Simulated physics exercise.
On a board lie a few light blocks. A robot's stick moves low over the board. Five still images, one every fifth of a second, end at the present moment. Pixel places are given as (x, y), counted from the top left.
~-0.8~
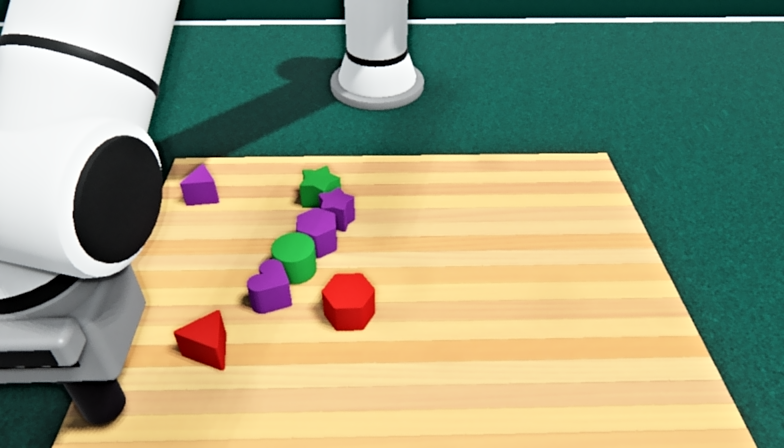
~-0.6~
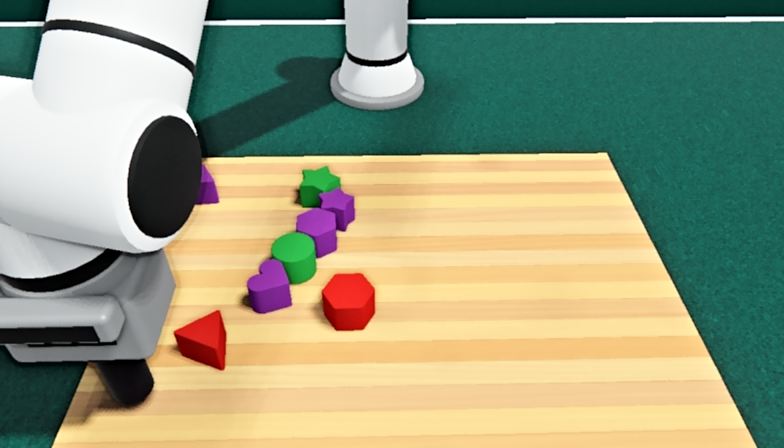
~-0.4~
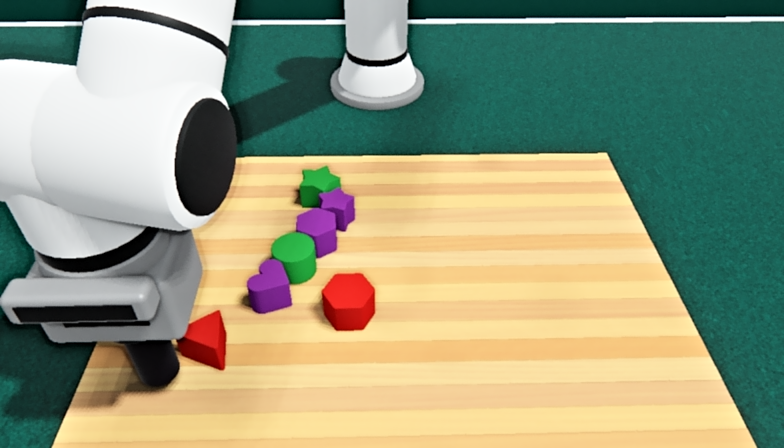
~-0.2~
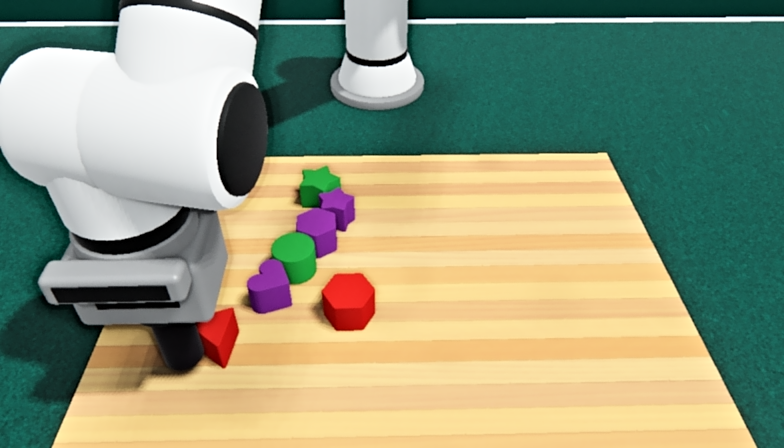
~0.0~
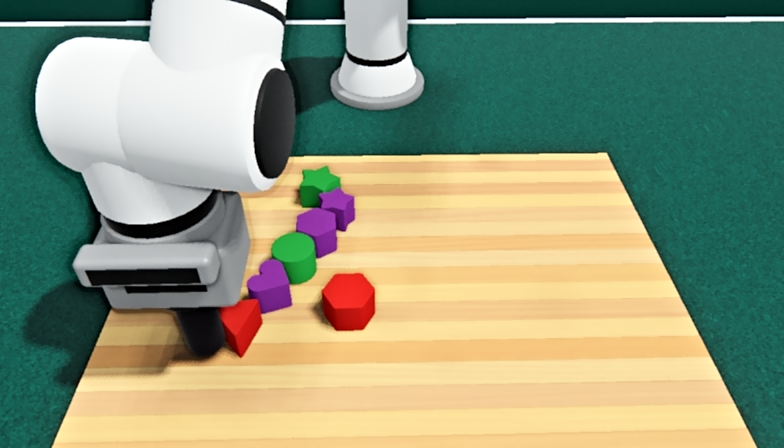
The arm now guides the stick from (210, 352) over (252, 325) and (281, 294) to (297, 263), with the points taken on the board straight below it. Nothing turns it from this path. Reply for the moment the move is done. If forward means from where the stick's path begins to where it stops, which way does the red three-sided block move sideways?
Right side.
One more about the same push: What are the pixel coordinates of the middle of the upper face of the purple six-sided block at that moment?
Its top middle will sit at (333, 206).
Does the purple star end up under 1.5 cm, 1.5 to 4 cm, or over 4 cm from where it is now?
Its displacement is between 1.5 and 4 cm.
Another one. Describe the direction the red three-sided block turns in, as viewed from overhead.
My answer: Clockwise.
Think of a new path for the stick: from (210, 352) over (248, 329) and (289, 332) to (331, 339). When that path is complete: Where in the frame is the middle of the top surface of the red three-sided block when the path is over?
The middle of the upper face of the red three-sided block will lie at about (317, 287) in the picture.
The first path, step by step. One third of the way, stick (249, 314); red three-sided block (284, 296); purple heart (270, 272); green circle (293, 244).
Two thirds of the way, stick (279, 283); red three-sided block (299, 287), turned 60° clockwise; purple heart (270, 244), turned 75° anticlockwise; green circle (294, 219); purple six-sided block (333, 206); purple star (350, 187), turned 20° clockwise.
At the end, stick (296, 253); red three-sided block (299, 287), turned 60° clockwise; purple heart (262, 231), turned 145° anticlockwise; green circle (293, 212); purple six-sided block (333, 206); purple star (351, 187), turned 20° clockwise.
